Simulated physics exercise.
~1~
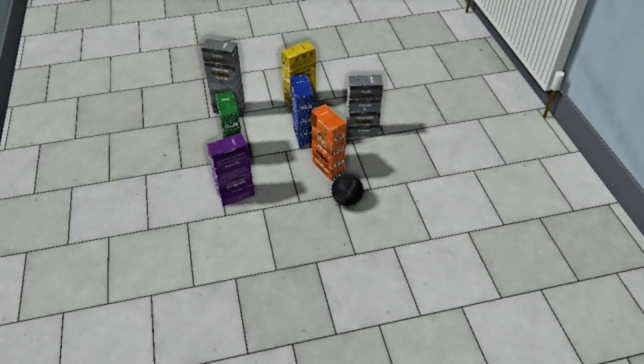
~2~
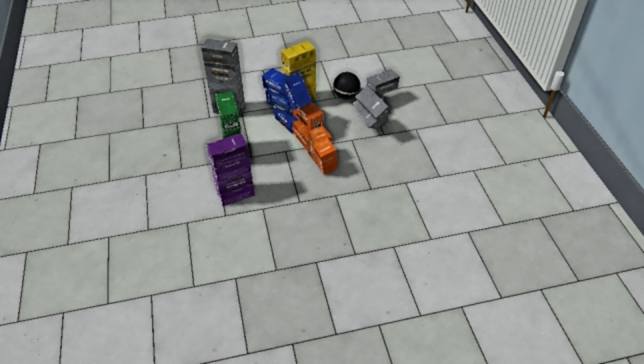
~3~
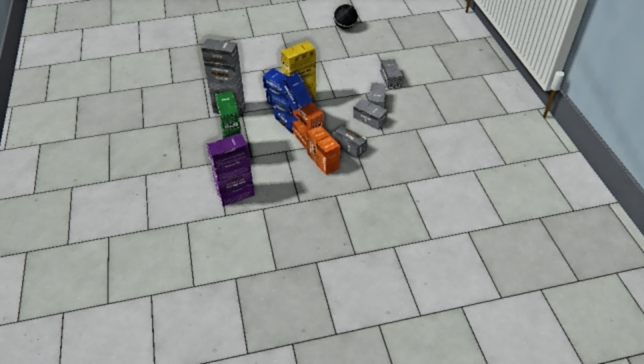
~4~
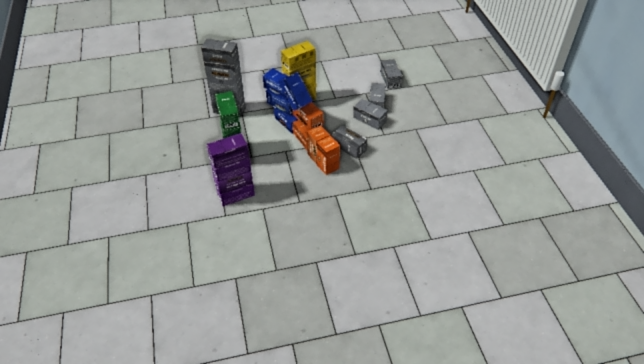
Several coloured stacks of packets stood on a tiled floor as a dark ball rolled in among them, toppling the orange stack and a grey one and knocking the blue one askew, then rolled away out of sight while the others stayed standing.
